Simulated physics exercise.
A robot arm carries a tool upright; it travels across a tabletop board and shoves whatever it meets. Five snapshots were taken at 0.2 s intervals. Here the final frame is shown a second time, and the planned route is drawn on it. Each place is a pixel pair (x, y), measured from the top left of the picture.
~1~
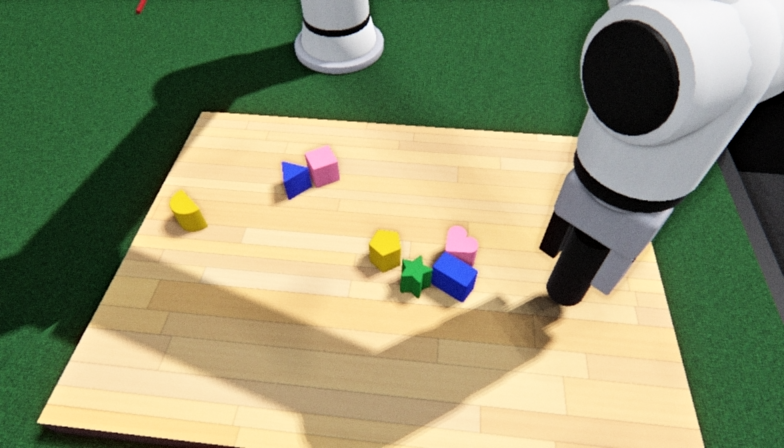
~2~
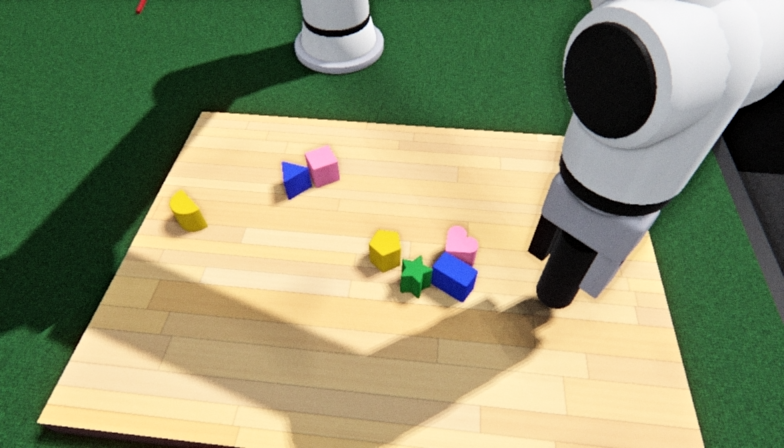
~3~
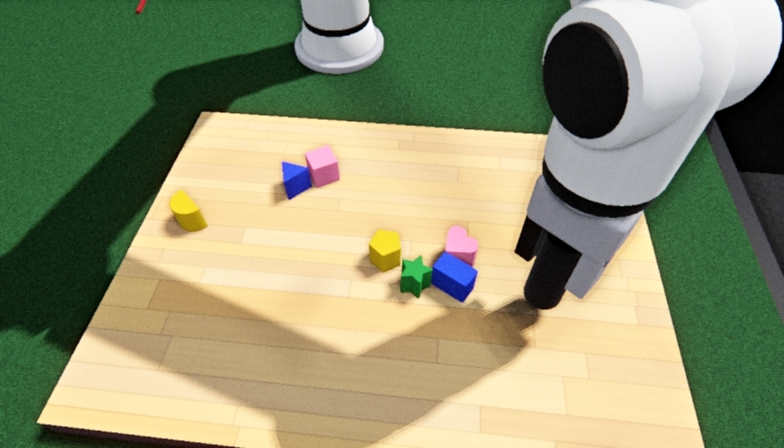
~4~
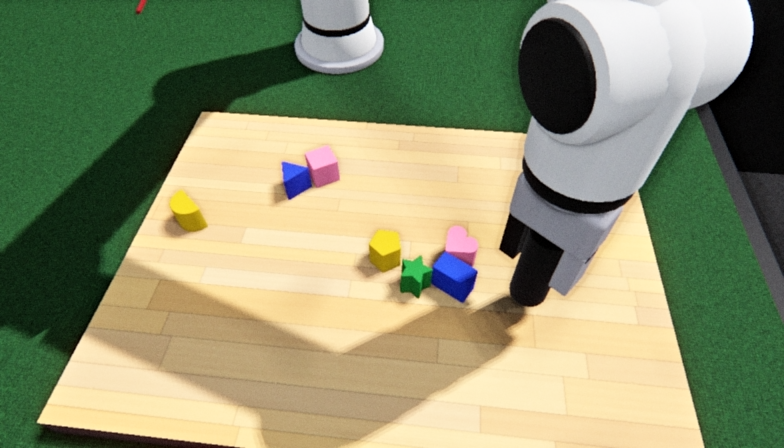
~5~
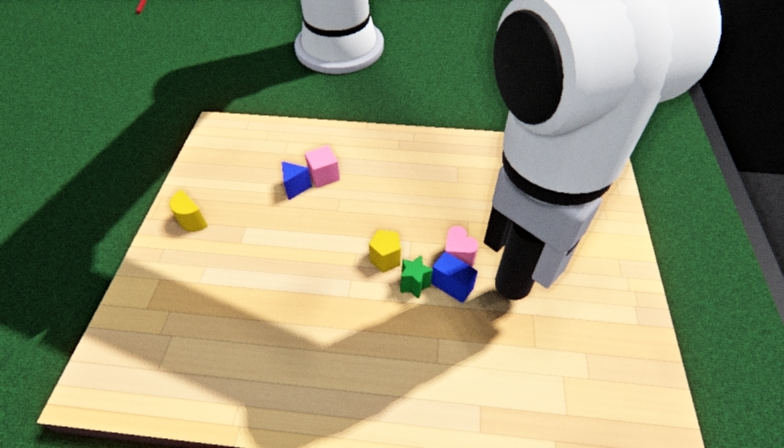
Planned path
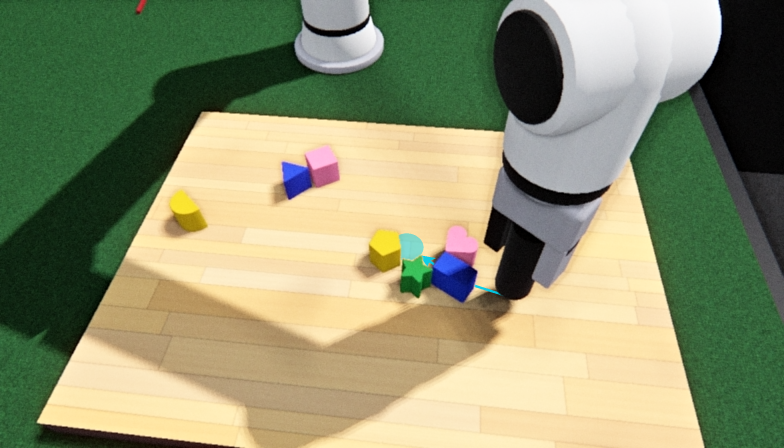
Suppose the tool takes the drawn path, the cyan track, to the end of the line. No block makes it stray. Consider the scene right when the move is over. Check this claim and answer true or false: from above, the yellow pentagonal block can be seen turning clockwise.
That claim is true.
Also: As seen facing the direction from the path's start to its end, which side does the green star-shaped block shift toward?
It will end up to the left.
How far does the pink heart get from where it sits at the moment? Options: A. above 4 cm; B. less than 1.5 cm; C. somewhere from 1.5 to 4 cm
C.
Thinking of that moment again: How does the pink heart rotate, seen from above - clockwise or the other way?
From above, the turn goes clockwise.
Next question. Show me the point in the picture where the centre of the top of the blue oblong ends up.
It is going to be at (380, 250).
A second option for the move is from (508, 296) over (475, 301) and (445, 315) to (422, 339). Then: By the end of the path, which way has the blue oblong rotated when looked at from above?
Looking down, my answer is that the blue oblong rotates clockwise.
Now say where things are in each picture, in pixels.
The first frame shows tool tip (564, 291); block tops, yellow pentagonal block (386, 241); green star-shaped block (415, 268); blue oblong (455, 268); pink heart (460, 241).
The second frame shows tool (554, 294); blocks unchanged.
The third frame shows tool (541, 295); blocks unchanged.
The fourth frame shows tool (527, 292); blocks unchanged.
The fifth frame shows tool (512, 286); yellow pentagonal block (386, 241); green star-shaped block (415, 268); blue oblong (455, 268); pink heart (460, 241).
Path on the board, from (508, 296) via (470, 284) and (437, 266), ending at (407, 247).
On the path given first. One third of the way, tool (472, 273); green star-shaped block (404, 269); blue oblong (433, 262).
Two thirds of the way, tool (438, 254); yellow pentagonal block (369, 238), turned 30° clockwise; green star-shaped block (387, 274), turned 50° anticlockwise; blue oblong (400, 253), turned 30° anticlockwise; pink heart (450, 226), turned 30° clockwise.
At the end, tool (407, 235); yellow pentagonal block (357, 237), turned 60° clockwise; green star-shaped block (384, 275), turned 80° anticlockwise; blue oblong (380, 249), turned 80° anticlockwise; pink heart (448, 224), turned 45° clockwise.
